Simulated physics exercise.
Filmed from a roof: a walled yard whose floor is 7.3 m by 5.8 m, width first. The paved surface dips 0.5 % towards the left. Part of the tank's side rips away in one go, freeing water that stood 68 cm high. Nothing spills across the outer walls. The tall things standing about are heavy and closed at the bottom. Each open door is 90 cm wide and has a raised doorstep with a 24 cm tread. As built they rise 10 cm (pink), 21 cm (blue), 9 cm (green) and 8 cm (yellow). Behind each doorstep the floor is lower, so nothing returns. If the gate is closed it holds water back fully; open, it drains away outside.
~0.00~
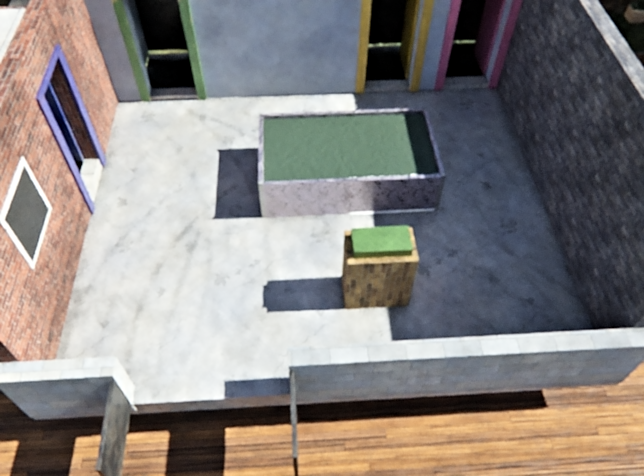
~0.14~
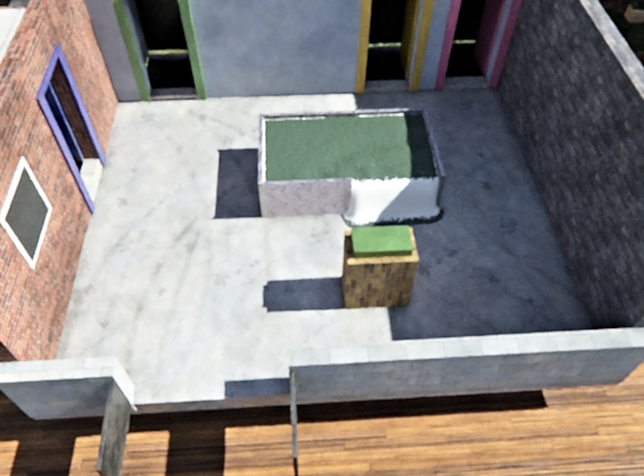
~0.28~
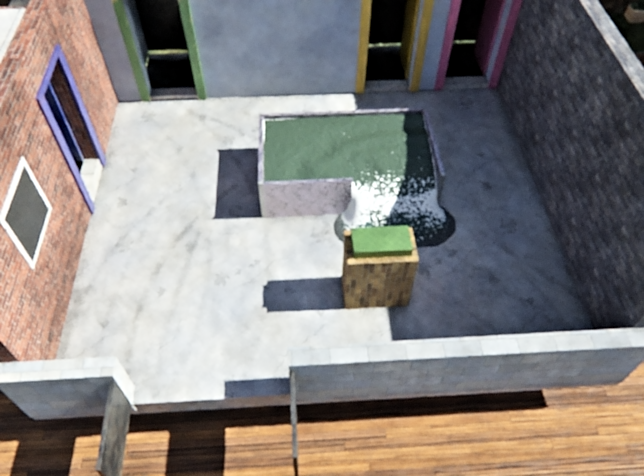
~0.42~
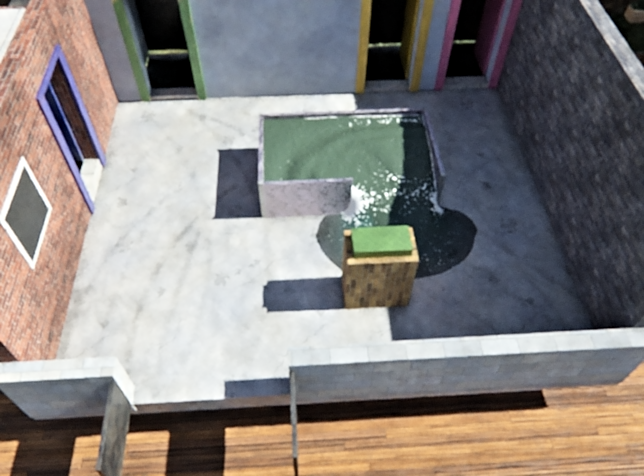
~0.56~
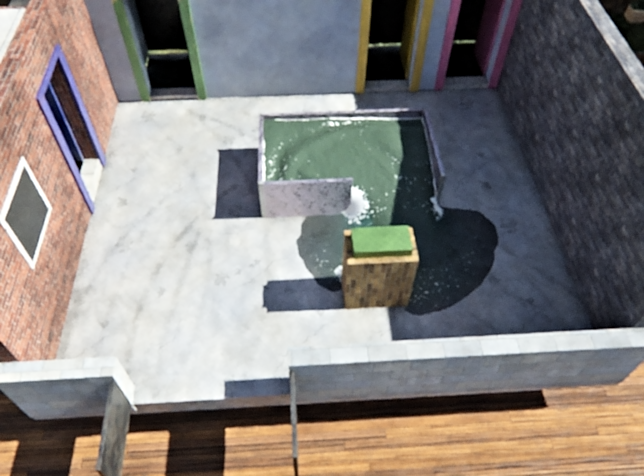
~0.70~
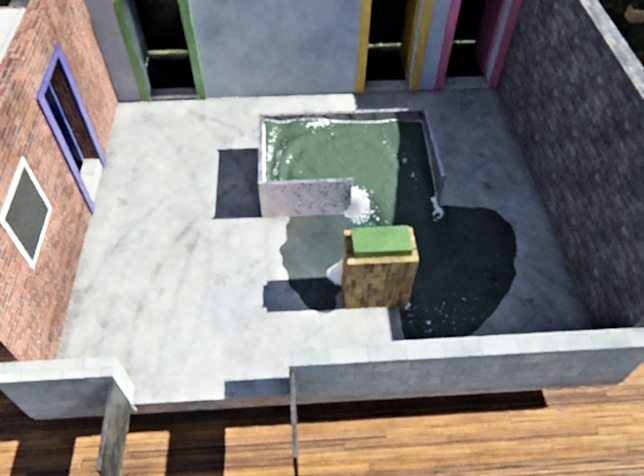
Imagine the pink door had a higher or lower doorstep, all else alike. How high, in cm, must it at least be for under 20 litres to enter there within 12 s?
Some 11.5 cm above the ground.
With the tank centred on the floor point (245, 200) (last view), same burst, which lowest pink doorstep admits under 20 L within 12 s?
Some 6.5 cm.
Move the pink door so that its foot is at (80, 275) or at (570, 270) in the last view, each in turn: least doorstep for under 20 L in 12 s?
About 10.0 and 16 cm.
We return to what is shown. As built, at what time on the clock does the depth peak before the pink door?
Around 5.5 s.
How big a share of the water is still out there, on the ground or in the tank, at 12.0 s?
About 90 per cent.
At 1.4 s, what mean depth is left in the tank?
About 43 cm.
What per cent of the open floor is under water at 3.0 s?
About 55 per cent.
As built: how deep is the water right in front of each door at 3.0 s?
Depths in cm: Pink 0, blue 0, green 0, yellow 0.
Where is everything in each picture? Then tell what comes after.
In the first picture, the tank at (348, 147) is whole and still, 68 cm deep; the pink door at (476, 43) is dry.
In the second picture, water pours out at (393, 200) and has run 0.3 m, to a hidden place; about 9 cm deep outside, 68 cm at the back.
In the third picture, the front is at a hidden place, 0.7 m from the gap at (393, 201); 1.1 m2 of floor is wet, 68 cm left at the back.
In the fourth picture, the front is at a hidden place, 1.3 m from the gap at (393, 202); 2.4 m2 of floor is wet, 64 cm left at the back.
In the fifth picture, the gap is at (393, 202), the front 1.9 m out at (414, 309); the back of the tank holds 58 cm.
In the sixth picture, the gap is at (393, 201), the front 2.5 m out at a hidden place; the back of the tank holds 59 cm; 3.2 m in a straight line remain to the pink door at (476, 43).
After 1.4 s water covers 25 % of the floor, deepest (44 cm) near (394, 268); it has not reached the pink door.
After 3.0 s water covers 55 % of the floor, deepest (32 cm) near (486, 340); it has not reached the pink door.
After 12.0 s water covers 100 % of the floor, deepest (13 cm) near (97, 193); 6 cm at the pink door, 37 litres in over its 10 cm doorstep.
At the pink door as built, the water arrived by 4.4 s and peaked near 17 cm at 5.4 s.
With a doorstep of 9.5 cm, 43 litres would have come in within the 12 s; with 13 cm, 11 litres. So under 20 litres takes about 11.5 cm.
